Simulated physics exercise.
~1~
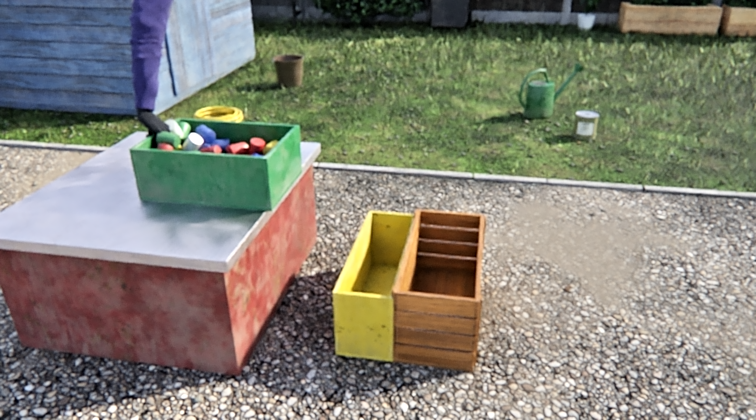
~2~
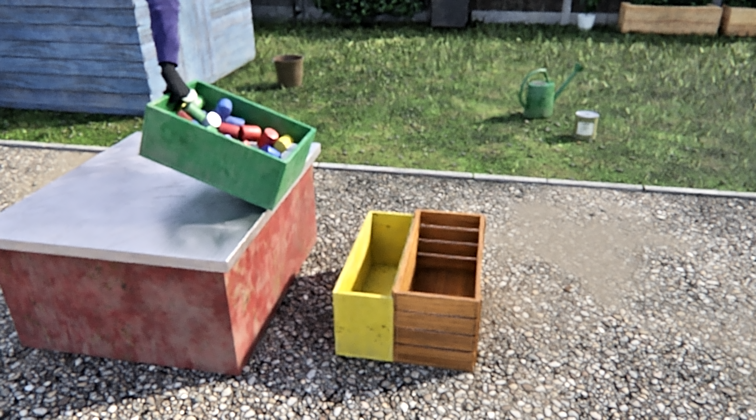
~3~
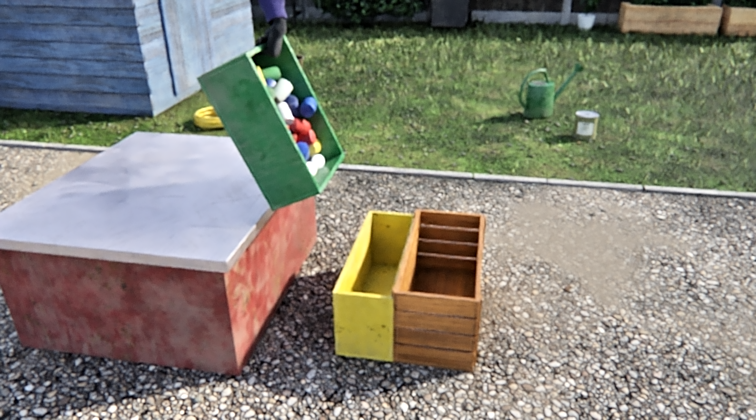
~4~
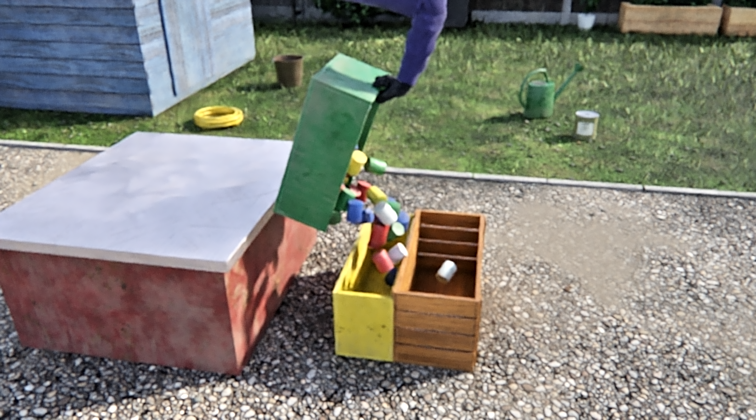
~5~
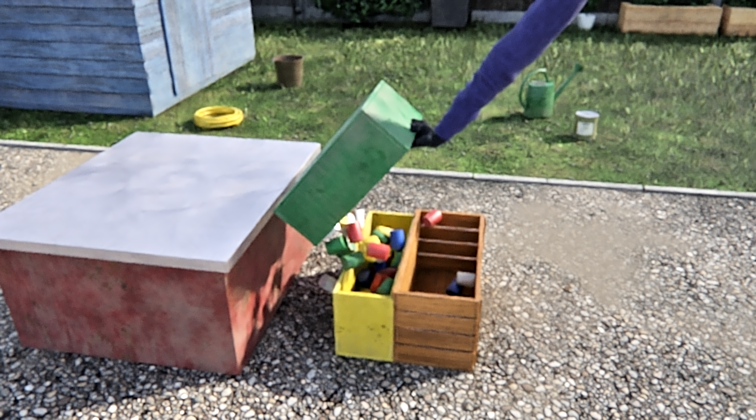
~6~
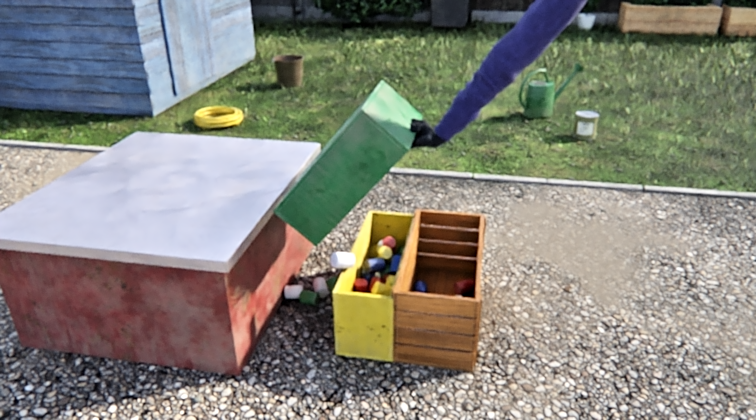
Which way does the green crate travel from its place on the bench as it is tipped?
It moves to the right, past the edge of the bench and towards the yellow tote.
